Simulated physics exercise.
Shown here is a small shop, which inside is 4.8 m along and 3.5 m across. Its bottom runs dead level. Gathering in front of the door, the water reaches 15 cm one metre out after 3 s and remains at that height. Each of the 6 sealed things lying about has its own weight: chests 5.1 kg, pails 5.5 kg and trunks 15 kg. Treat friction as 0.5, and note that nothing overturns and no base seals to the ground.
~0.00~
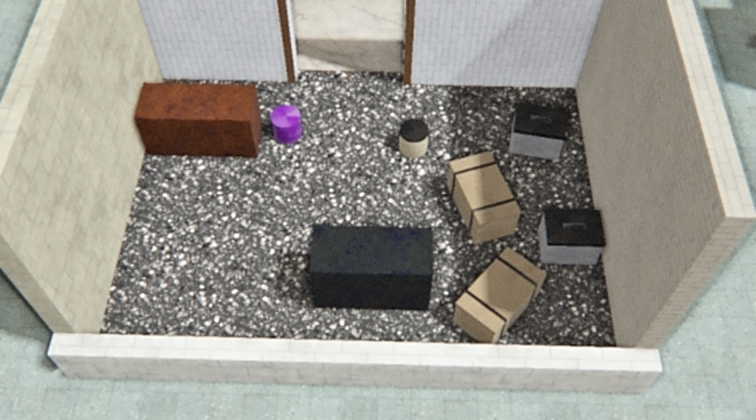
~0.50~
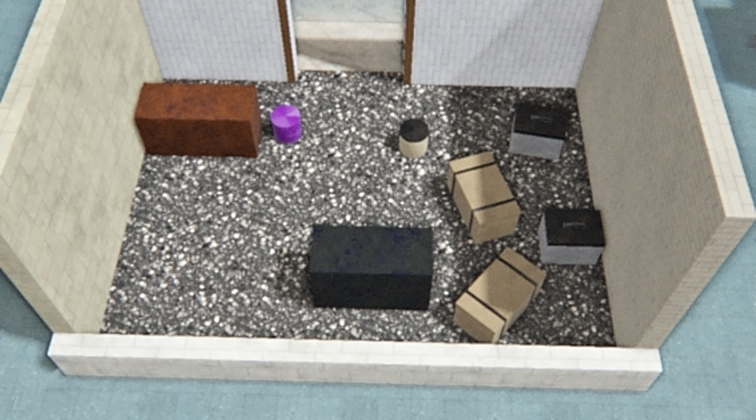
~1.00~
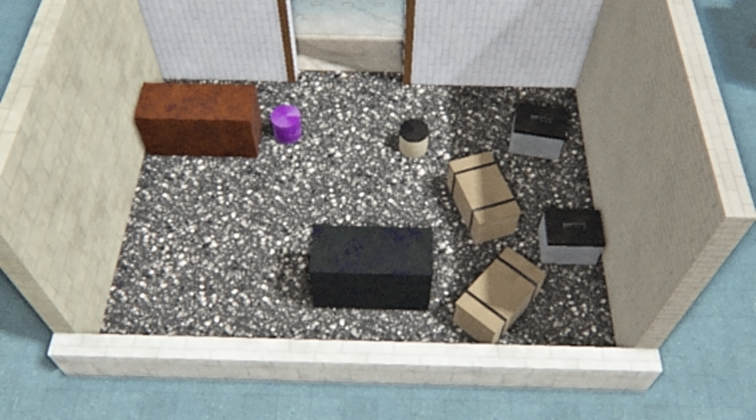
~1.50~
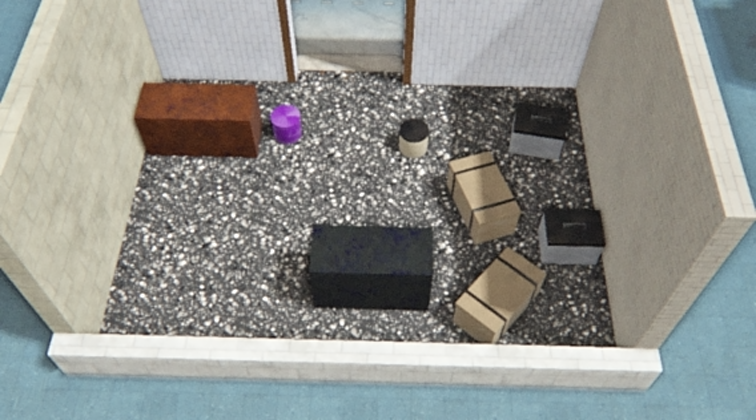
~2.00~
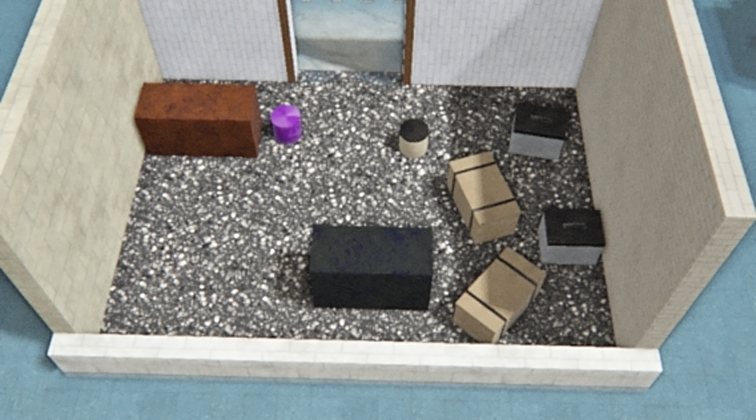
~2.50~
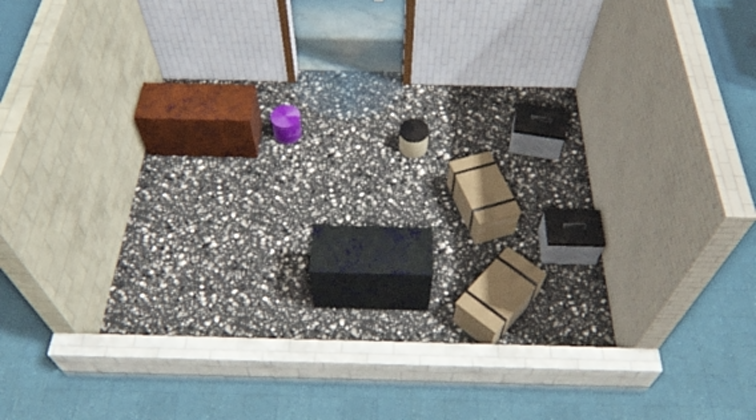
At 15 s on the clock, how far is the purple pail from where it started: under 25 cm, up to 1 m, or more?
It'll show a big shift.
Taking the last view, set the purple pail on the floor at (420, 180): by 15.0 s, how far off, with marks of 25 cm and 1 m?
Outcome - it ends up well away.
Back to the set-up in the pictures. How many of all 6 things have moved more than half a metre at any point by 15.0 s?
The total is 5.
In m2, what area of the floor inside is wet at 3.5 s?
2.5 m2.
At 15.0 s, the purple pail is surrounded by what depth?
Around 7 cm.
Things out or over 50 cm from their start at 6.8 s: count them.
The answer is 1.
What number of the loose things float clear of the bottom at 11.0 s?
Just then, the number is 4.
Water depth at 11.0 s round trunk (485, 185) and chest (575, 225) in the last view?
Depths: Near 5 cm, then near 6 cm.
After 3.5 s the purple pail is near (285, 116), 0.0 m from its start, aground; 0 afloat.
After 6.8 s the purple pail is near (257, 188), 1.0 m from its start, aground; 0 afloat.
After 11.0 s the purple pail is near (202, 211), 1.4 m from its start, aground; 4 afloat.
After 15.0 s the purple pail is near (220, 210), 1.4 m from its start, afloat; 5 afloat.
